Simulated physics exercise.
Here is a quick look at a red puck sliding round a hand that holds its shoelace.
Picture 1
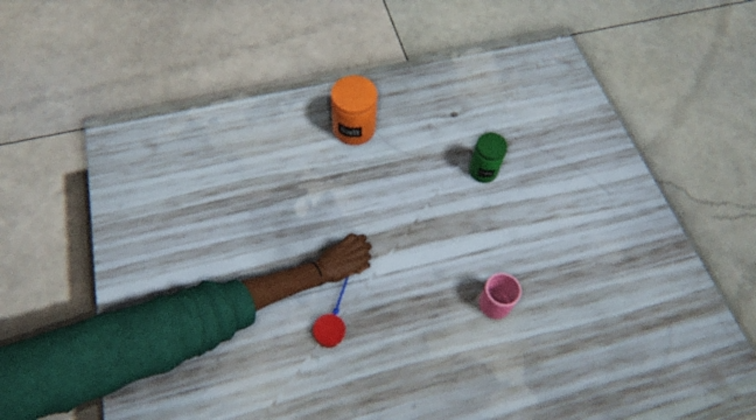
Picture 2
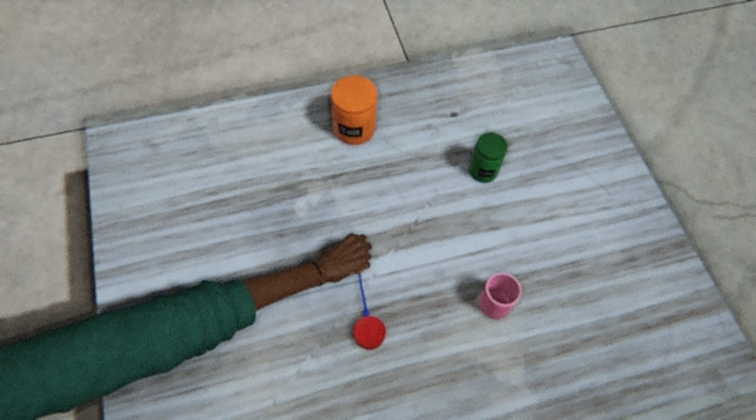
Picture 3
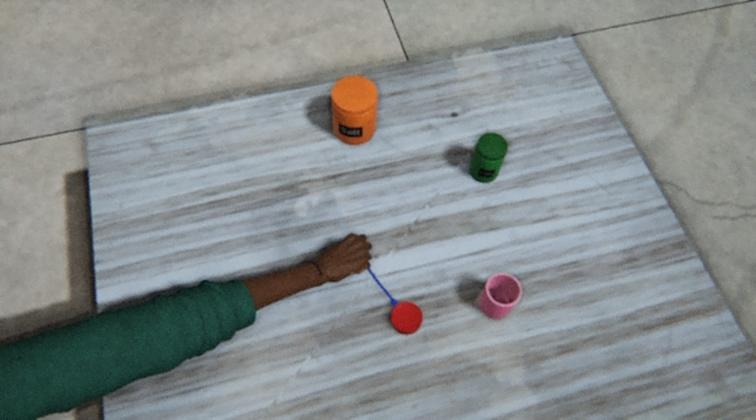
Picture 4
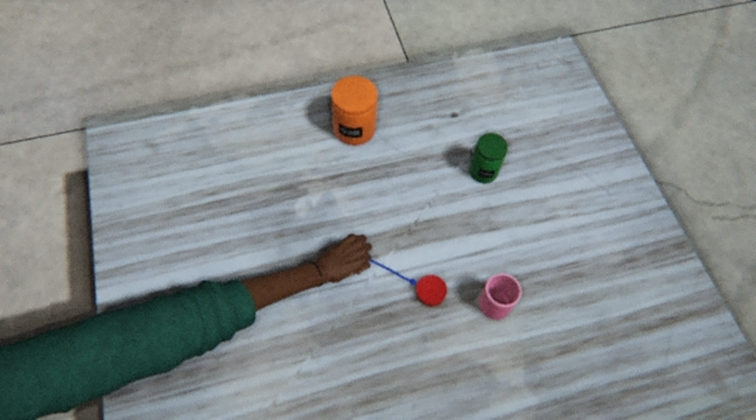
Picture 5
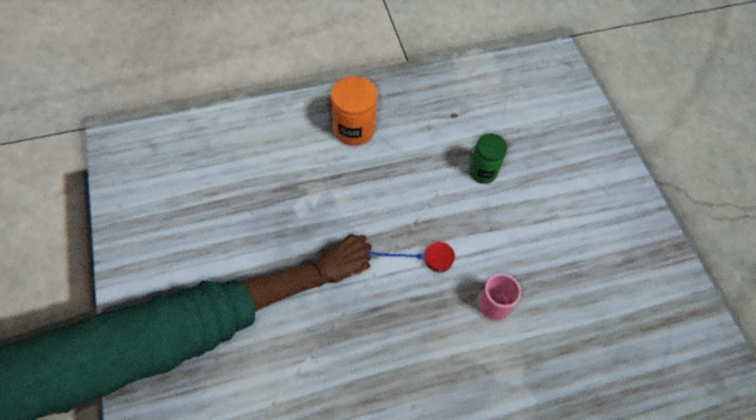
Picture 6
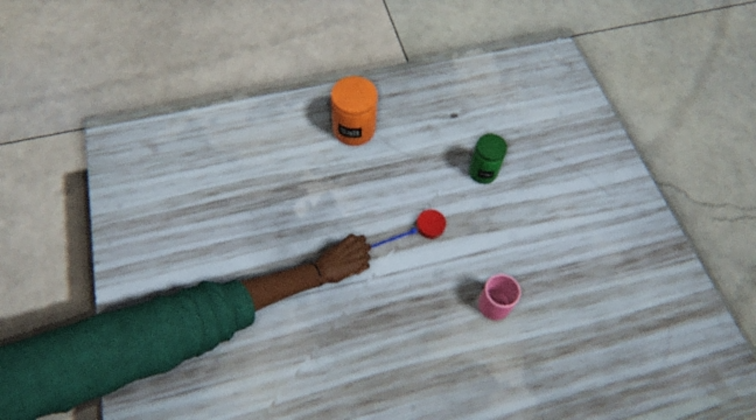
A red puck on a blue shoelace held by a hand slides anticlockwise across a striped board, from below the hand round to its upper right, passing left of a pink mug while an orange canister and green jar stay still.
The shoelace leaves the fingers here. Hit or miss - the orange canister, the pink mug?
My prediction: The orange canister will receive an impact; the pink mug will receive no impact.
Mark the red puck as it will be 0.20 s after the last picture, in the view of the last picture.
At that time it is near pixel (377, 146).
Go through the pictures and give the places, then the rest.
Red puck (329, 329); orange canister (354, 93); pink mug (504, 289); green jar (492, 145), in the first frame.
Red puck (370, 332), in the second frame.
Red puck (407, 317), in the third frame.
Red puck (432, 289), in the fourth frame.
Red puck (440, 255), in the fifth frame.
Red puck (432, 222); orange canister (354, 94); pink mug (503, 290); green jar (492, 146); going round anticlockwise, in the sixth frame.
Then, 0.08 s later than the last view, puck near (394, 173).
Then, 0.20 s later than the last view, puck near (377, 146); orange canister pushed aside.
Finally, puck near (377, 146); orange canister pushed aside. The orange canister takes the knock and the pink mug stays untouched.
